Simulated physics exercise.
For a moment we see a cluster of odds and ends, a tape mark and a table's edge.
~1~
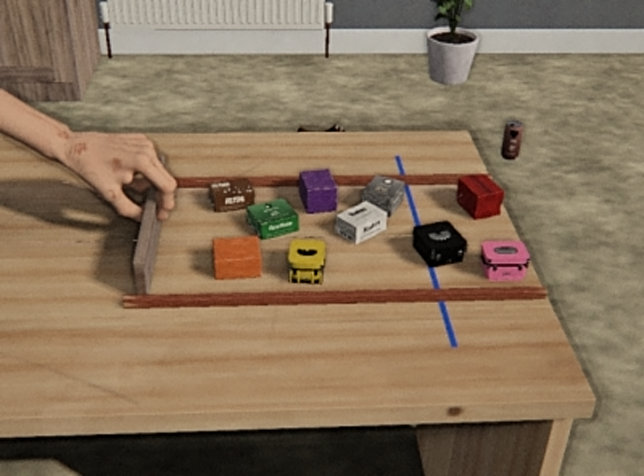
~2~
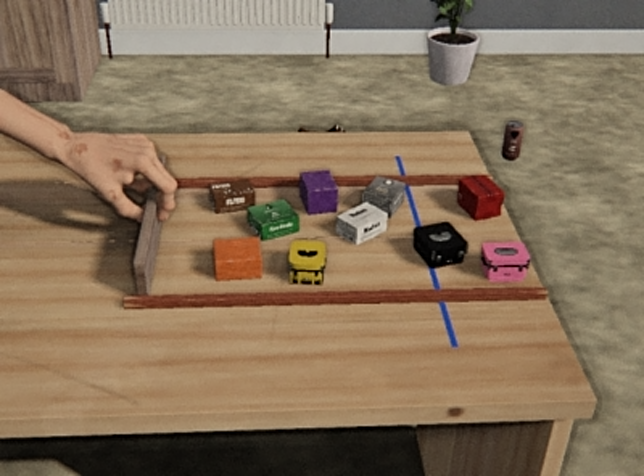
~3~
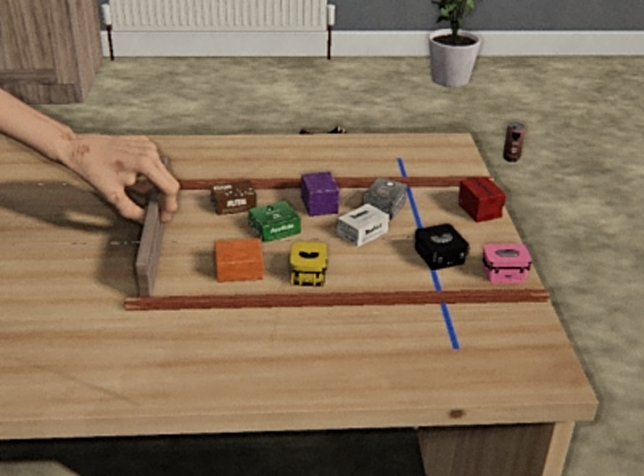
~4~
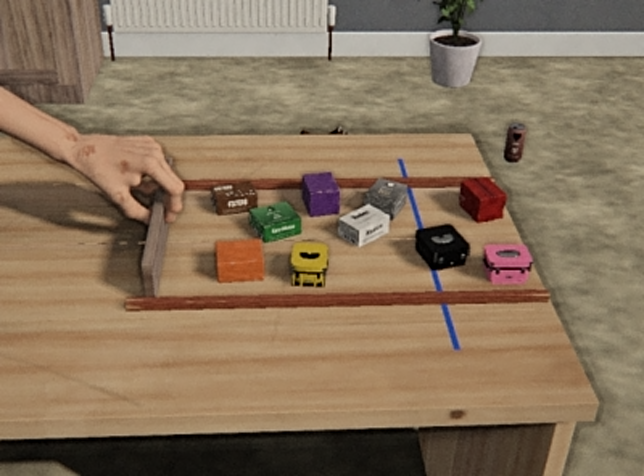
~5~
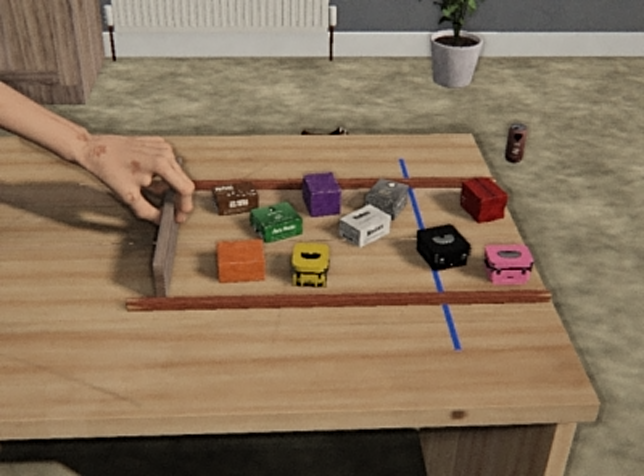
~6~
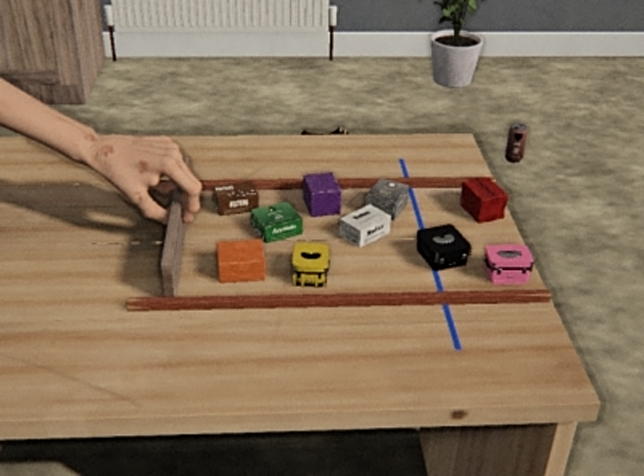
A hand held a small upright board on a wooden table and slid it slightly to the right toward a group of colourful little boxes, which stayed about where they were around a blue line.
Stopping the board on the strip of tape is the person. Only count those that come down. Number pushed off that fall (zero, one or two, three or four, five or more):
One or two.
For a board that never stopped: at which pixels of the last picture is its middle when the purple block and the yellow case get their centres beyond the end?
Purple block: (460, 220); yellow case: (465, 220).
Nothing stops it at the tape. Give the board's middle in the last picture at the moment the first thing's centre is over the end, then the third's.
Roughly (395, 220) and then roughly (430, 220).
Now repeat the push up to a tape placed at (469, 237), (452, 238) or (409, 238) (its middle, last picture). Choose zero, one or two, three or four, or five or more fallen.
Spot one gives 5 or more, spot two gives 3 or 4, spot three gives one or two.
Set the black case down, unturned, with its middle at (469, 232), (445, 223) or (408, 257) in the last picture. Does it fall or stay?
Taking the places in the order given: It holds firm, it holds firm, it holds firm.
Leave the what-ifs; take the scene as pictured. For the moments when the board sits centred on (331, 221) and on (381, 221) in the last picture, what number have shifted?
It comes to 7 for the first spot, 9 for the other.
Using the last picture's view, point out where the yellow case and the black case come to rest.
(497, 262) and (515, 239), approximately.
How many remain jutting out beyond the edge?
3 is the number.
Soon after, none off yet; red box at rest near (483, 200); pink case at rest near (508, 264); black case at rest near (443, 249).
After that, none off yet; red box displaced a little near (505, 202); pink case at rest near (508, 265); black case displaced about its own width near (482, 241).
In the end, the number that fall off is one or two; gone, red box.
